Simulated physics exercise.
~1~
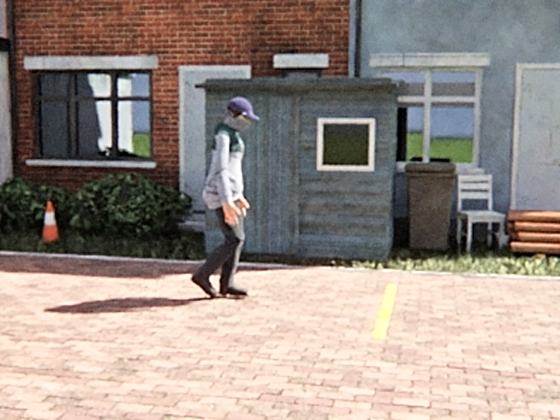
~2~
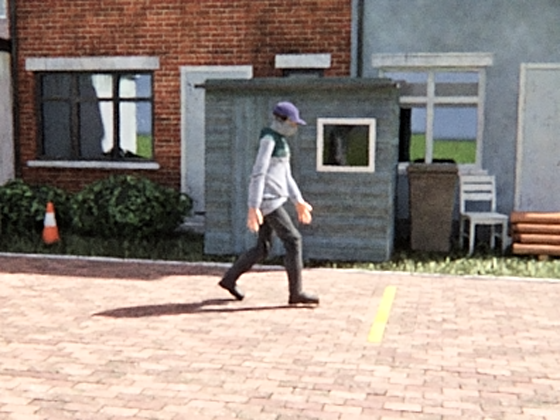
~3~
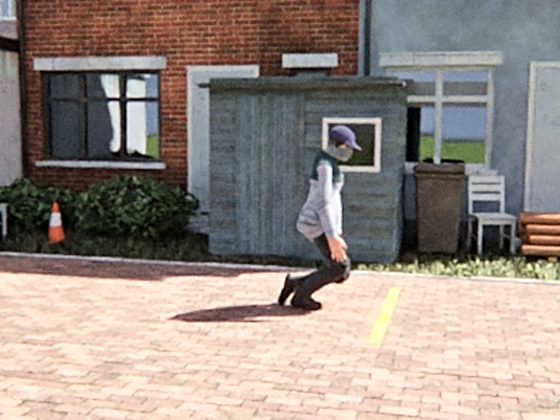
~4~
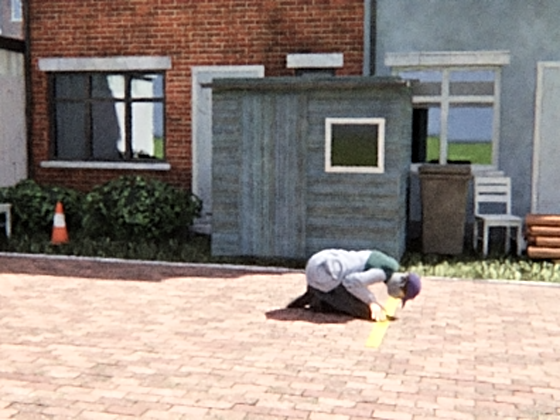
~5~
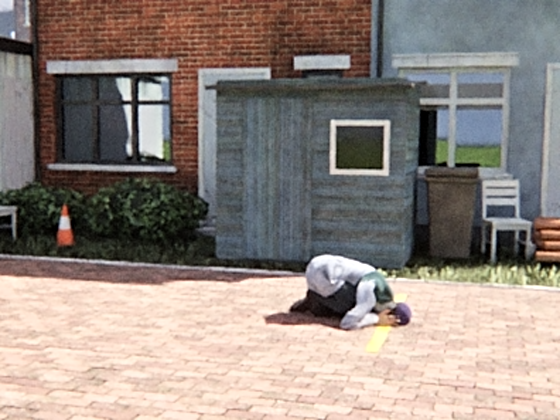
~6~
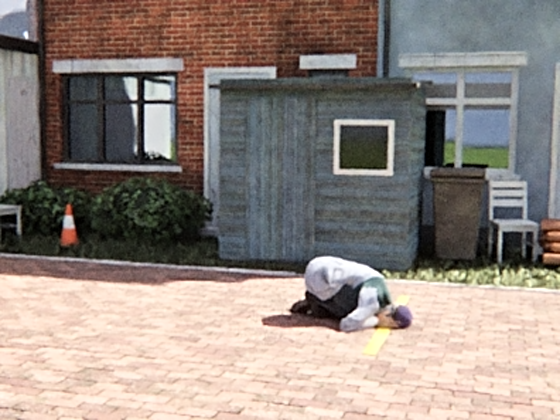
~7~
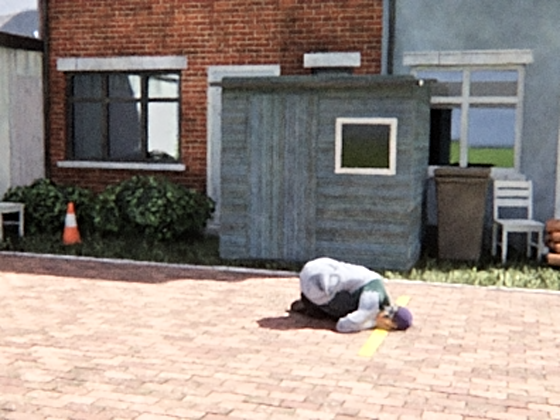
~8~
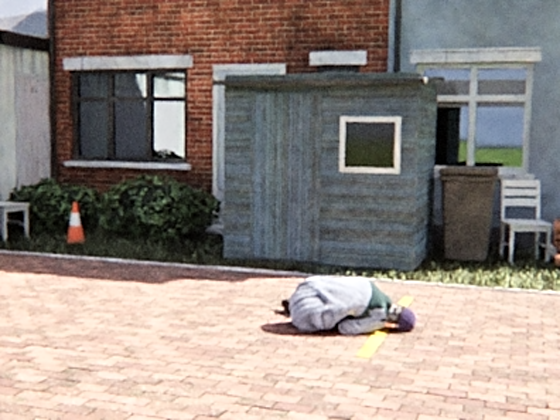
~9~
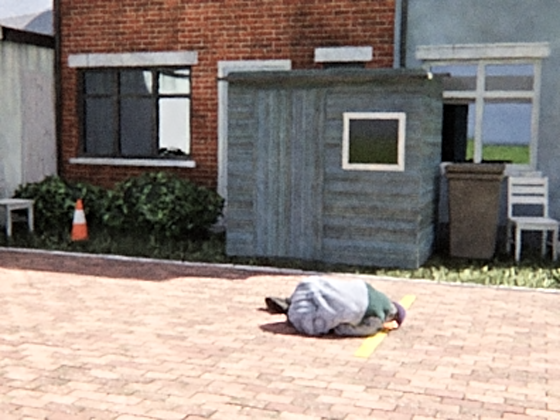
A person in a purple cap, pale grey top and dark trousers walks rightward across a sunlit brick-paved yard, seen from the side at a distance. Behind stand a blue-grey wooden shed with a white-framed window, a red brick building, a dark bin, a white chair and, at left, bushes and an orange cone. Nearing a yellow strip on the paving, the person's knees buckle and the body drops, folding forward onto hands and head as the view drifts slightly. The hips then sink sideways, and the person lies curled, chest short of the strip, head beyond it.
